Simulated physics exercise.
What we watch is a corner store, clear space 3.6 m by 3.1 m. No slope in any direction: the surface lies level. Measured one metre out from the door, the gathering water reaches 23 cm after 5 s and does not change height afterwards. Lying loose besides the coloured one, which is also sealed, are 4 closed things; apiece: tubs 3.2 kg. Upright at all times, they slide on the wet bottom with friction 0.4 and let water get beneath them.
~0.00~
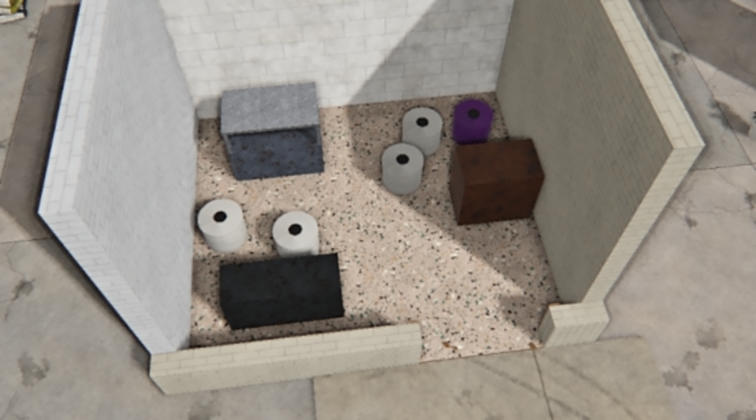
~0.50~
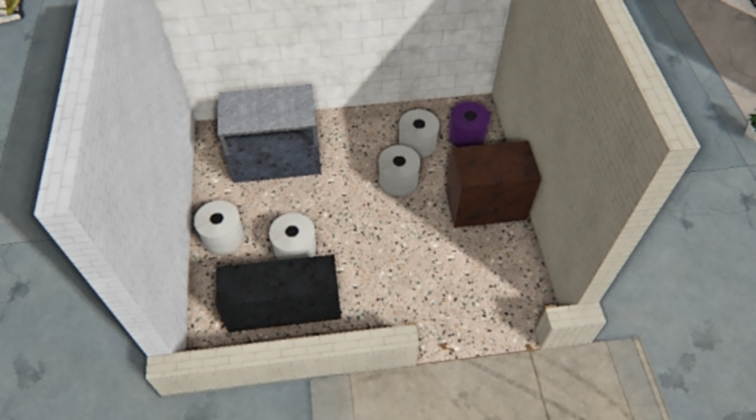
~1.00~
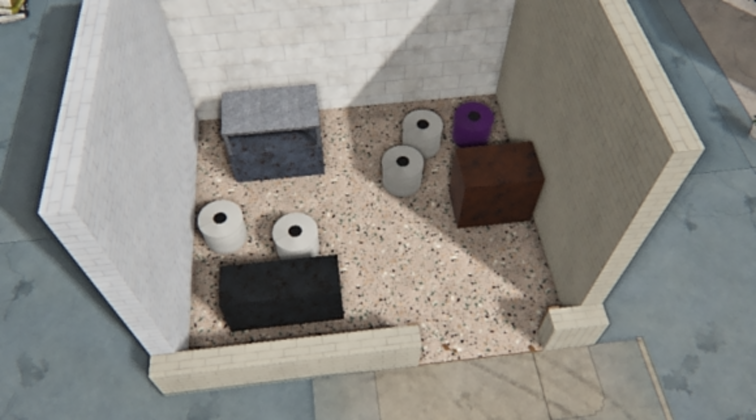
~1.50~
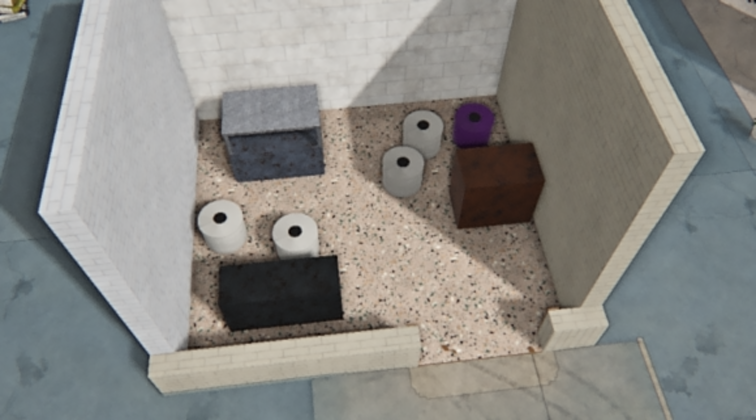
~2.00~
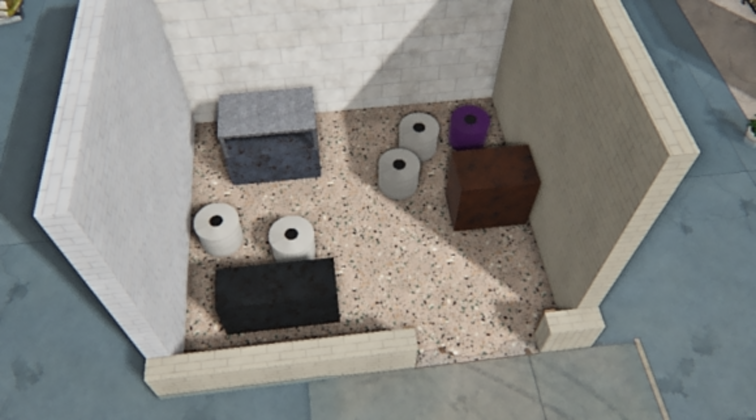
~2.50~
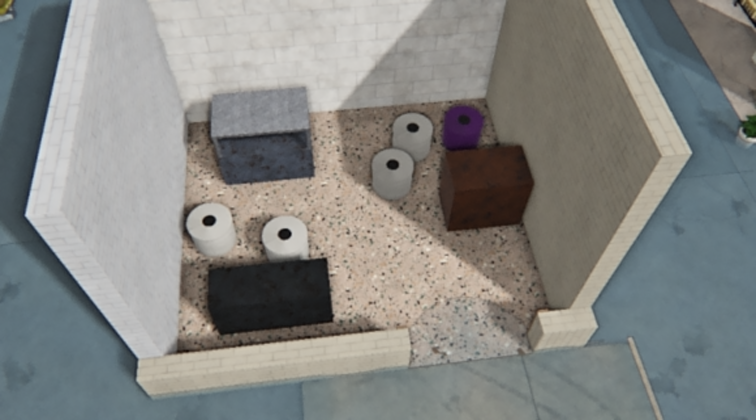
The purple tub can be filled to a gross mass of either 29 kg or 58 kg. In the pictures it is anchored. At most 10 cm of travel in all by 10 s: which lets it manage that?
The lighter filling is enough.
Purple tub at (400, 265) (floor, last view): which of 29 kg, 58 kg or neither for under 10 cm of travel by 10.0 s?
Outcome - success with heavier only.
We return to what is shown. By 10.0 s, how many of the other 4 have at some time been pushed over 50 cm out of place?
The count comes to 3.
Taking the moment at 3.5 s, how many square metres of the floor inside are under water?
2.0 m2.
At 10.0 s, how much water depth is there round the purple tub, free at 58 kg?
11 cm, roughly.
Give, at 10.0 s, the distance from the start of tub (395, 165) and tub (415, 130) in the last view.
Net displacement, in order: 120 cm; 40 cm.
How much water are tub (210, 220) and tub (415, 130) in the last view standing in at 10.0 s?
About 8 and 12 cm.
After 3.5 s the purple tub would be 0 cm from its start with 29 kg and 0 cm from its start with 58 kg; 0 cm of water round it then.
After 4.5 s the purple tub would be 0 cm from its start with 29 kg and 0 cm from its start with 58 kg; 0 cm of water round it then.
After 7.0 s the purple tub would be 0 cm from its start with 29 kg and 0 cm from its start with 58 kg; 4 cm of water round it then.
After 10.0 s the purple tub would be 0 cm from its start with 29 kg and 0 cm from its start with 58 kg; 11 cm of water round it then.
